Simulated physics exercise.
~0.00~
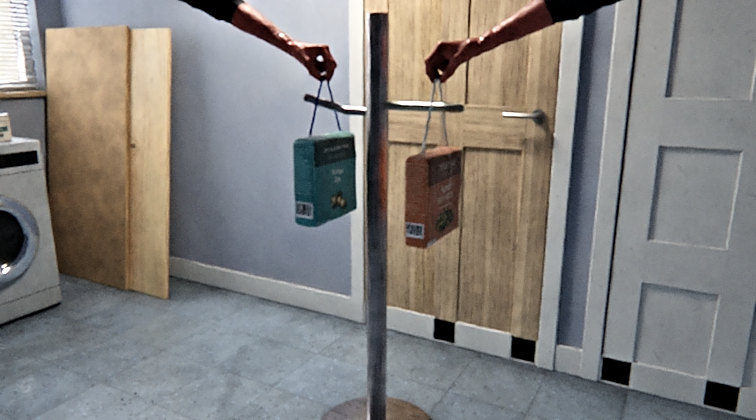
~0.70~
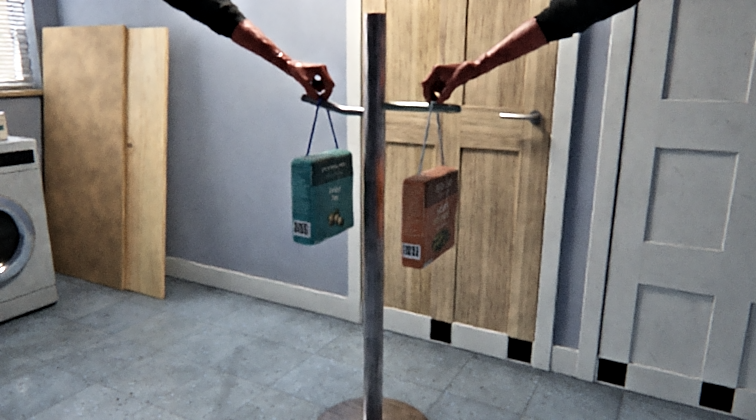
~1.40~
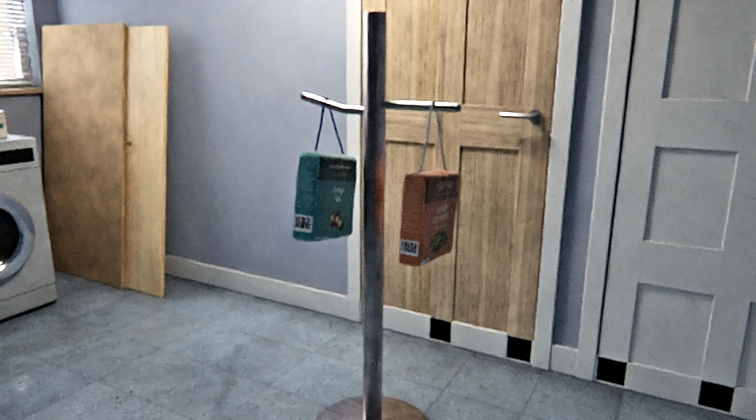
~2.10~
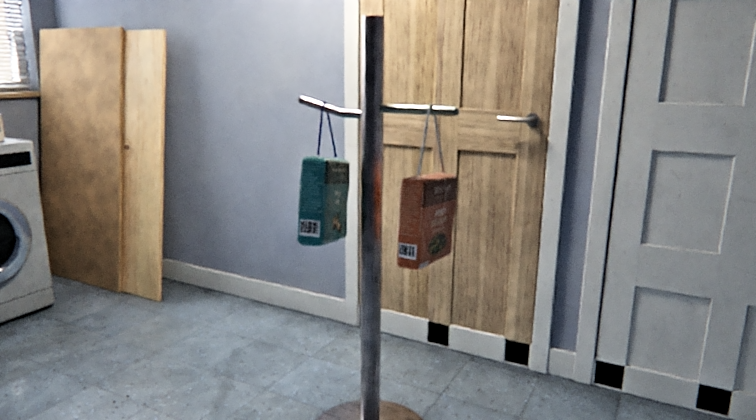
The video shows two hands holding a turquoise bag and an orange bag by their loops beside a post with two pegs, then lowering them slightly onto the pegs. The hands let go and withdraw, and both bags stay hanging, the turquoise one leaning.
